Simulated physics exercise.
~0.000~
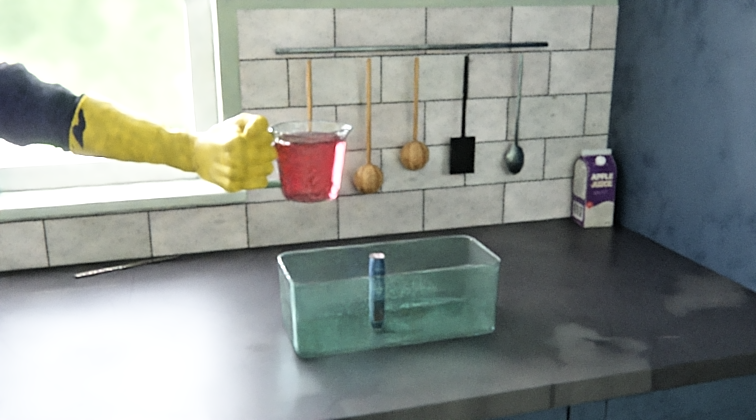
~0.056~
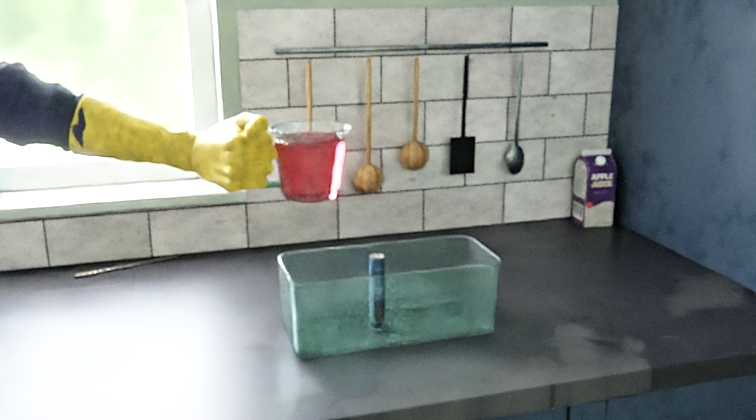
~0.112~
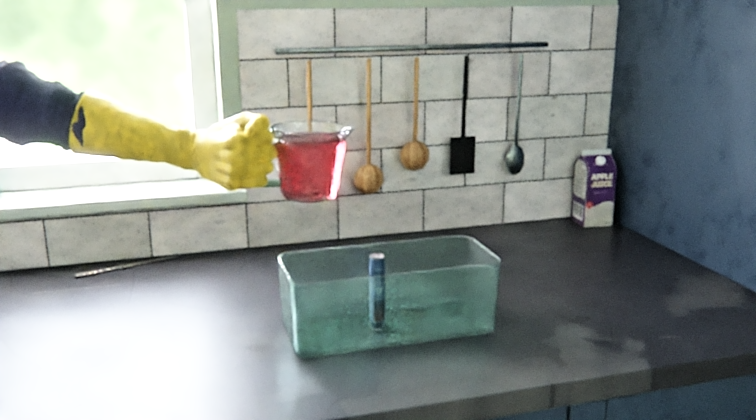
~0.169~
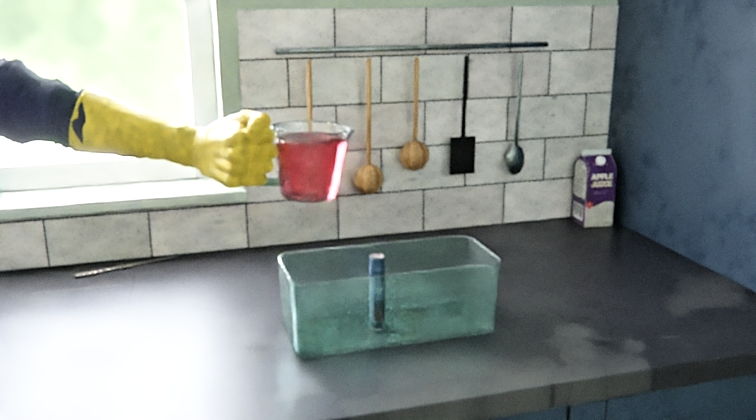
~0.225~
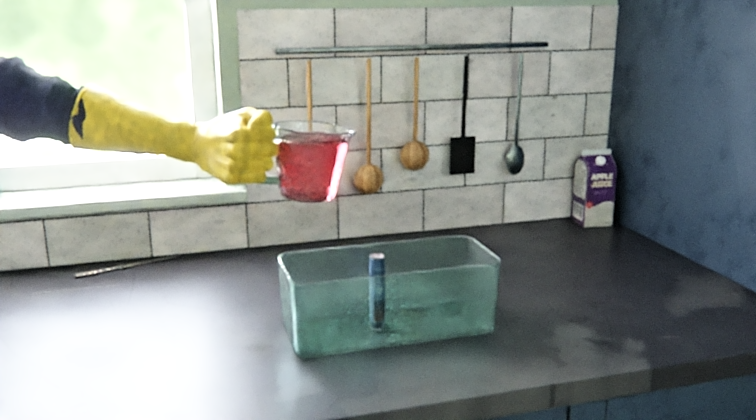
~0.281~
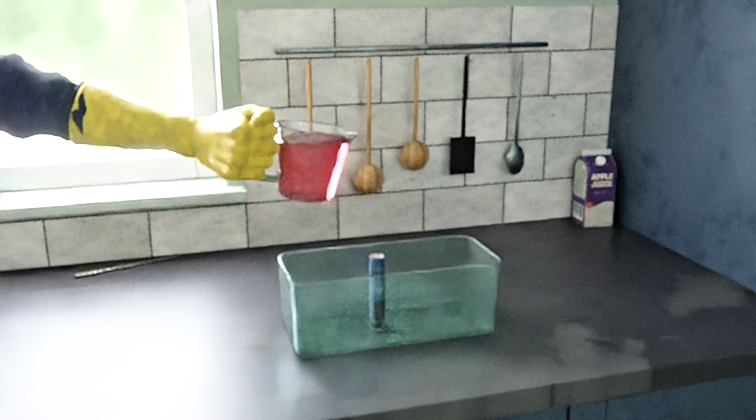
Measuring jug of red liquid tilting slightly rightwards in a yellow-gloved hand, above and left of a clear oblong basin holding an upright tin.
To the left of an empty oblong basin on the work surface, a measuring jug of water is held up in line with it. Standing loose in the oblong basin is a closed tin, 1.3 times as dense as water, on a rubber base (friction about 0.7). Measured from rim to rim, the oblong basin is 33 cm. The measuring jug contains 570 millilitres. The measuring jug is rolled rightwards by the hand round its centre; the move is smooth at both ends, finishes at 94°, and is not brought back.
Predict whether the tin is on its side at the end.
It does not keel over.
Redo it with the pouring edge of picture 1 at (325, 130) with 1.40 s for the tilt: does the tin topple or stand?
Then the tin comes down.
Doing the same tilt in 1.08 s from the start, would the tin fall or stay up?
The tin stays on its base.
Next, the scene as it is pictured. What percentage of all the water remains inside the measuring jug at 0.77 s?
I reckon about 78 in a hundred is still held.
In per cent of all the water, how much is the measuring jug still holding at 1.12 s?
Around 28 percent of it.
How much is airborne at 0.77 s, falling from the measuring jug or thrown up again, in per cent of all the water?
At that moment, about 16 percent.
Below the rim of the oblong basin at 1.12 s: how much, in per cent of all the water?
Near 50 in a hundred.
Then, 0.77 s in, the tilt is 54° and 79 per cent is still to pour; the tin stands where it began.
Then, 1.12 s in, the tilt is 85° and 28 per cent is still to pour; the tin stands where it began.
Then, 1.50 s in, the tilt is 94° and 3 per cent is still to pour; the tin stands where it began.
Then, 1.90 s in, the tilt is 94° and 0 per cent is still to pour; the tin stands where it began.
Finally, the tin stands where it began.
